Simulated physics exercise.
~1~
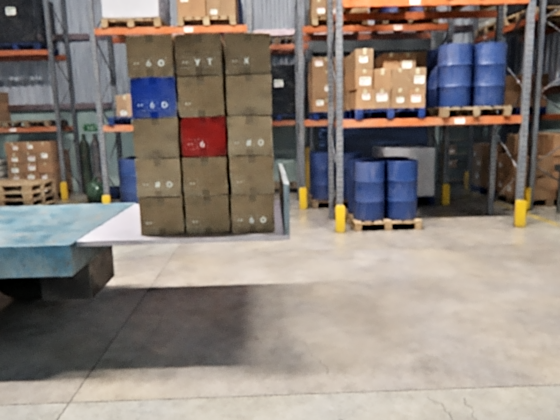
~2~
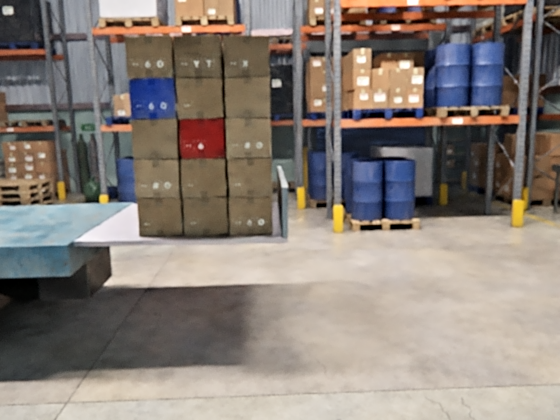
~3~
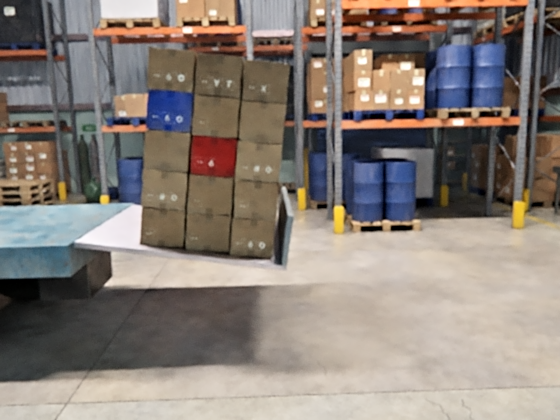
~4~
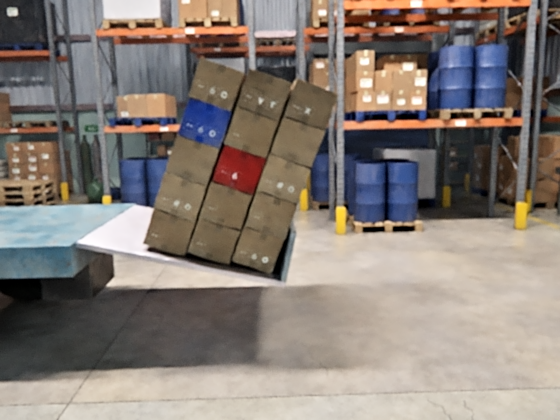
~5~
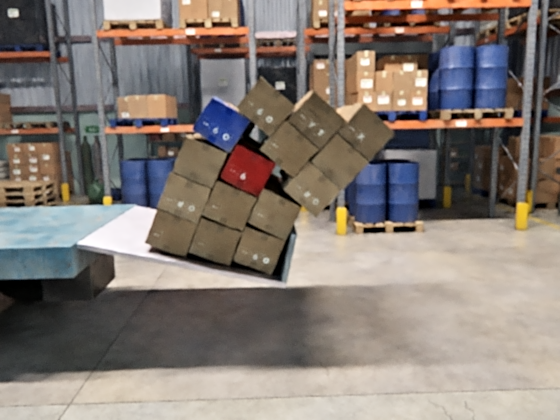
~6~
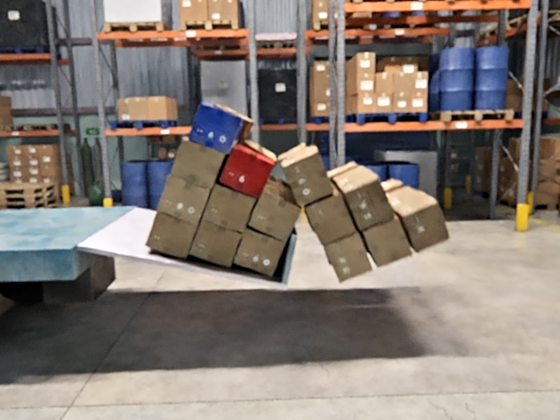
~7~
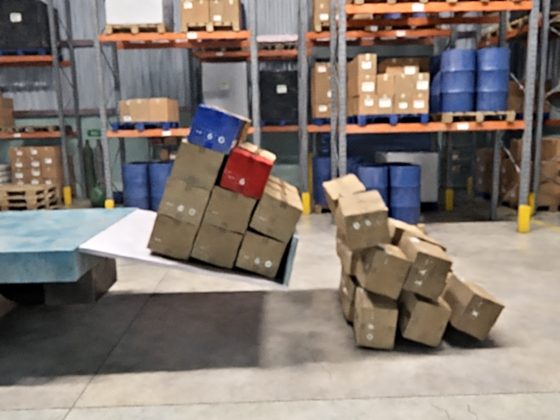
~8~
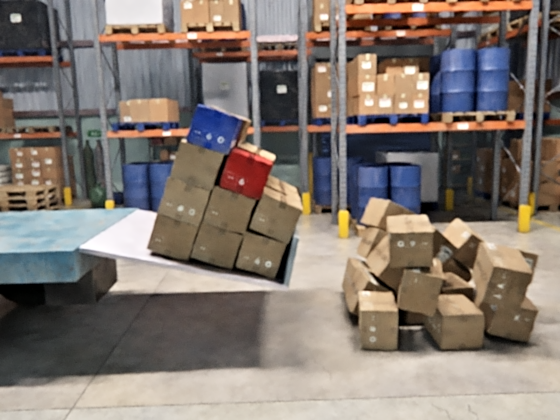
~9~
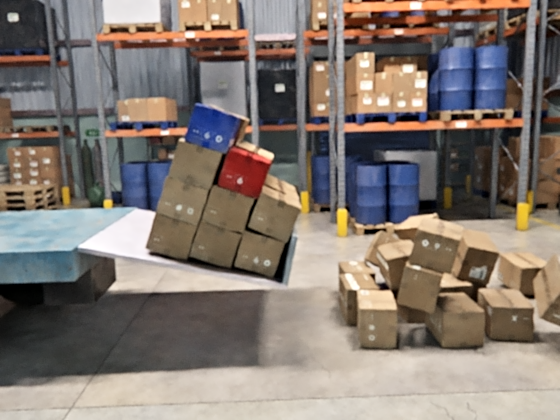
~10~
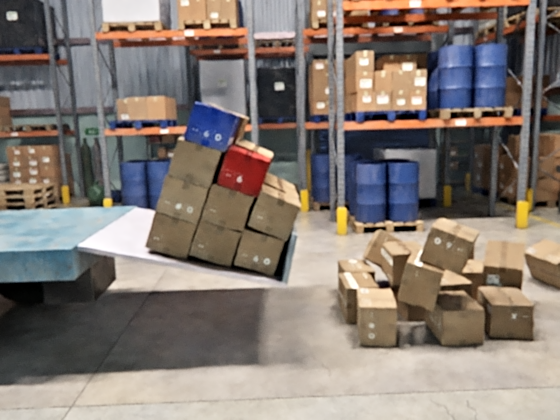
Stacked cartons lean right as their platform droops, and many spill onto the warehouse floor.
